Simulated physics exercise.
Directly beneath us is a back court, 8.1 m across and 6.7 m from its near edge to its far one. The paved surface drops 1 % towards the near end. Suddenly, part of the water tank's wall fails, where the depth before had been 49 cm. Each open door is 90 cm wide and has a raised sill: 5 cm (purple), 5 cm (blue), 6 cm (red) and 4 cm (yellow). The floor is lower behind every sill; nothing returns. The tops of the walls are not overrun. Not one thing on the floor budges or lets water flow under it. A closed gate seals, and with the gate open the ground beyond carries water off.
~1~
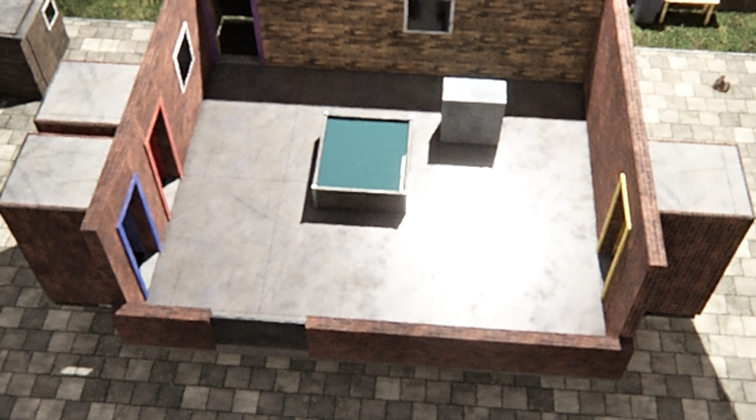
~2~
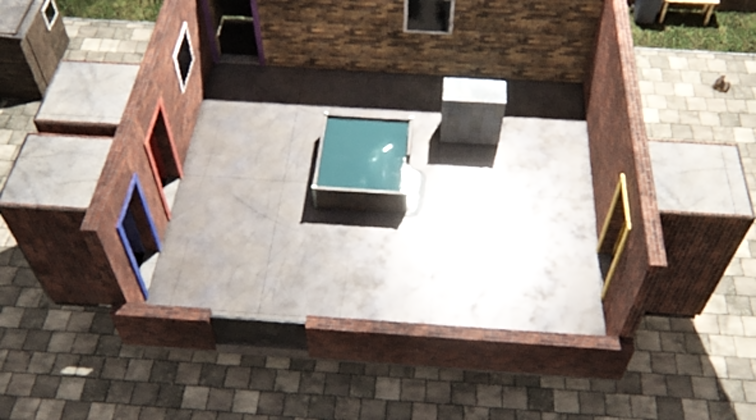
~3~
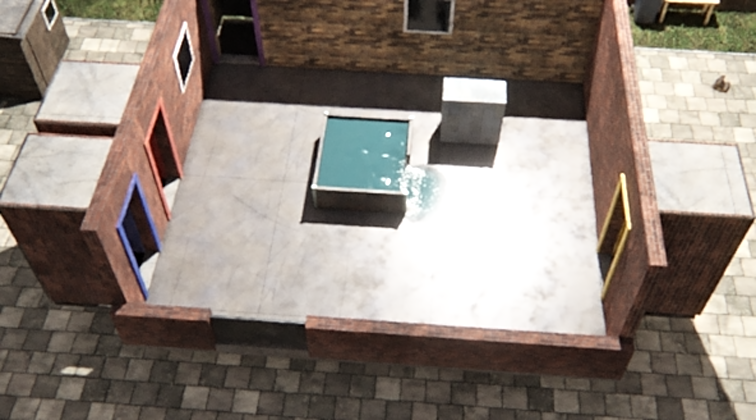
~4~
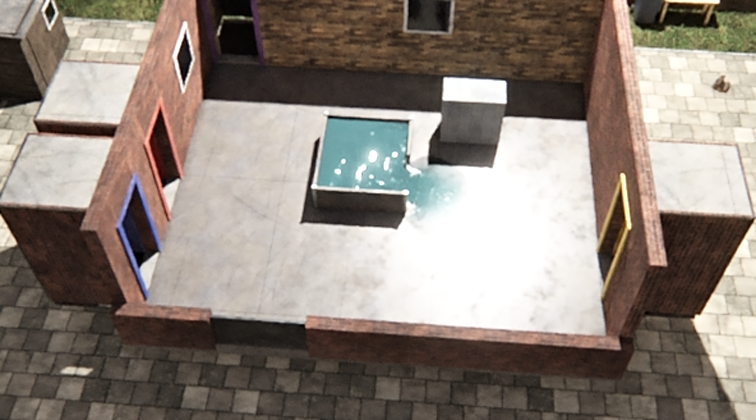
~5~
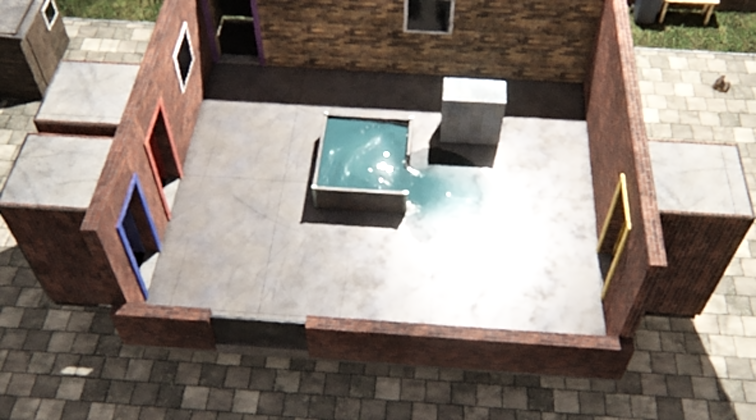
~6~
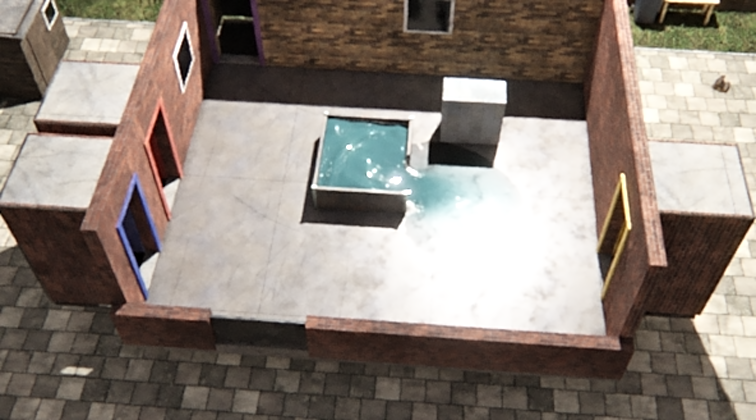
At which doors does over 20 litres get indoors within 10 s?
As I see it, at the purple door I expect the water to hold within the limit, at the blue door I expect the water to hold within the limit, at the red door I expect the water to hold within the limit, at the yellow door I expect the water to rise above the limit.
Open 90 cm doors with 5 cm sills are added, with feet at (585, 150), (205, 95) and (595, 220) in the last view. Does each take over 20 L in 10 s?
Well, the first is on the high side, the second is on the low side, and the third is on the high side.
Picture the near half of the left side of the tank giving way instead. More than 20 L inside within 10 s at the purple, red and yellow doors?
In that case, purple door: More than that, red door: More than that, yellow door: Less than that.
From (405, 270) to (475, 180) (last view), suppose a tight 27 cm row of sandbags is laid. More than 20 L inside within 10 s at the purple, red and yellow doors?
In that case purple gets no more than allowed, red gets no more than allowed, yellow gets no more than allowed.
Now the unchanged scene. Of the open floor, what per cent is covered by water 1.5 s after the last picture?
Wet share: About 30 %.
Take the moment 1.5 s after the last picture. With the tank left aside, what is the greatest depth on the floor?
Roughly 22 cm.
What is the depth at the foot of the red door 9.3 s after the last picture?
Depth: Approx. 0.0 cm.
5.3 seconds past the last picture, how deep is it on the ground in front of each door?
Readings (cm): Purple = 0; blue = 0; red = 0; yellow = 9.
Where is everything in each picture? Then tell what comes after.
In the first frame, the water tank at (364, 155) is whole and still, 49 cm deep.
In the second frame, water pours out at (405, 186) and has run 0.6 m, to (417, 172); typically 8 cm deep outside, 49 cm at the water tank's back.
In the third frame, water pours out at (405, 187) and has run 0.8 m, to (439, 176); typically 8 cm deep outside, 49 cm at the water tank's back.
In the fourth frame, the front is at (466, 187), 1.2 m from the gap at (405, 187); 1.5 m2 of floor is under water; 49 cm left at the back of the water tank.
In the fifth frame, water pours out at (405, 187) and has run 1.7 m, to (490, 191); typically 5 cm deep outside, 48 cm at the water tank's back.
In the sixth frame, water pours out at (405, 187) and has run 2.1 m, to (516, 205); typically 4 cm deep outside, 42 cm at the water tank's back.
Then, 0.7 s after the last picture water covers 20 % of the floor and is deepest (29 cm) near (410, 196); purple door not reached, blue door not reached, red door not reached, yellow door not reached.
Then, 1.5 s after the last picture water covers 30 % of the floor and is deepest (22 cm) near (410, 196); purple door not reached, blue door not reached, red door not reached, yellow door 12 cm at the sill, 8 L in.
Then, 2.8 s after the last picture water covers 30 % of the floor and is deepest (22 cm) near (601, 358); purple door not reached, blue door not reached, red door not reached, yellow door 10 cm at the sill, 51 L in.
Then, 5.3 s after the last picture water covers 45 % of the floor and is deepest (12 cm) near (580, 357); purple door not reached, blue door not reached, red door not reached, yellow door 9 cm at the sill, 81 L in.
Then, 9.3 s after the last picture water covers 70 % of the floor and is deepest (9 cm) near (558, 355); purple door not reached, blue door 3 cm at the sill, 0 L in, red door not reached, yellow door 6 cm at the sill, 108 L in.
